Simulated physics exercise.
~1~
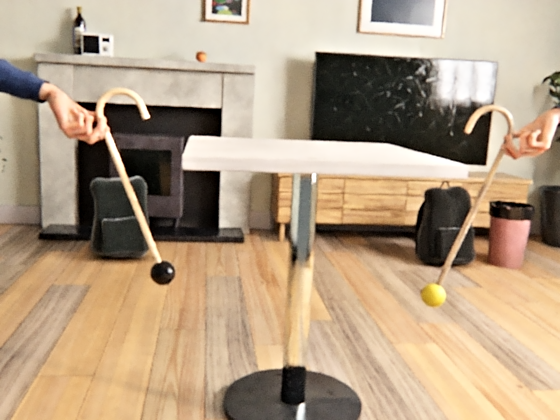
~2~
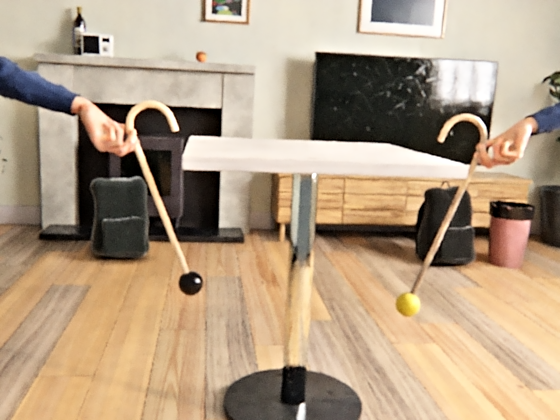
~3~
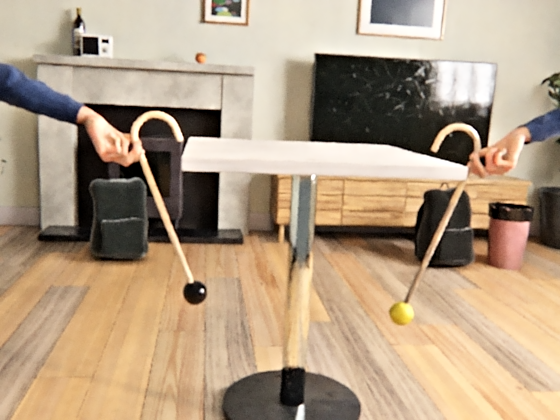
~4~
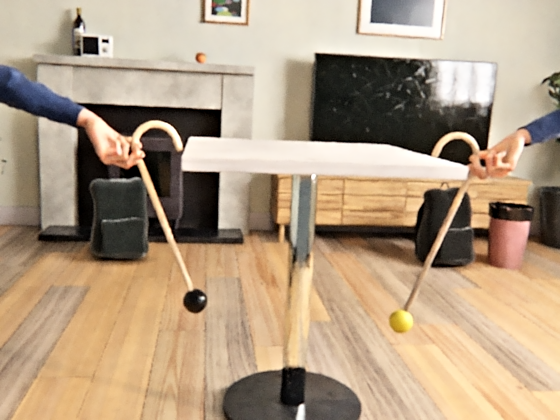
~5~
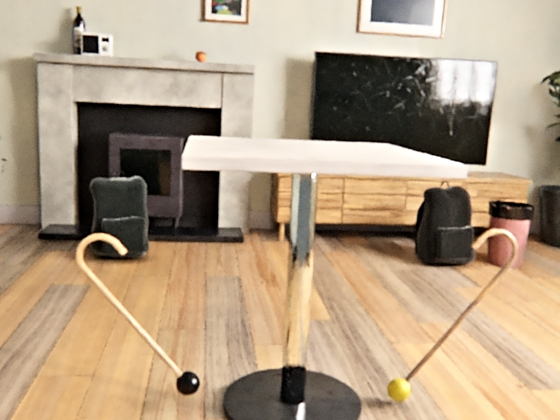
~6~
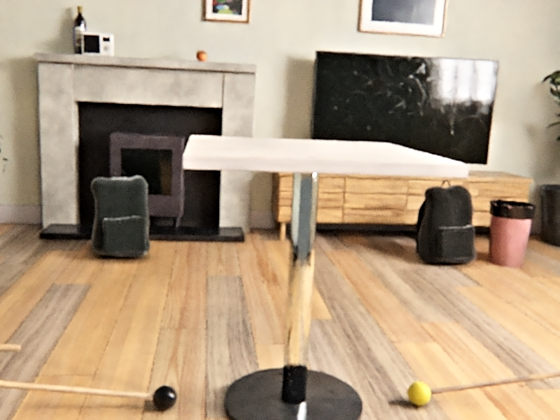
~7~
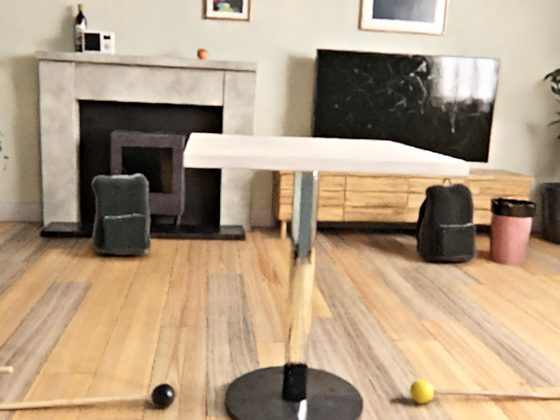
Two hook-handled sticks, tipped black and yellow, held by hands at a table's edges, then released and falling to the floor.
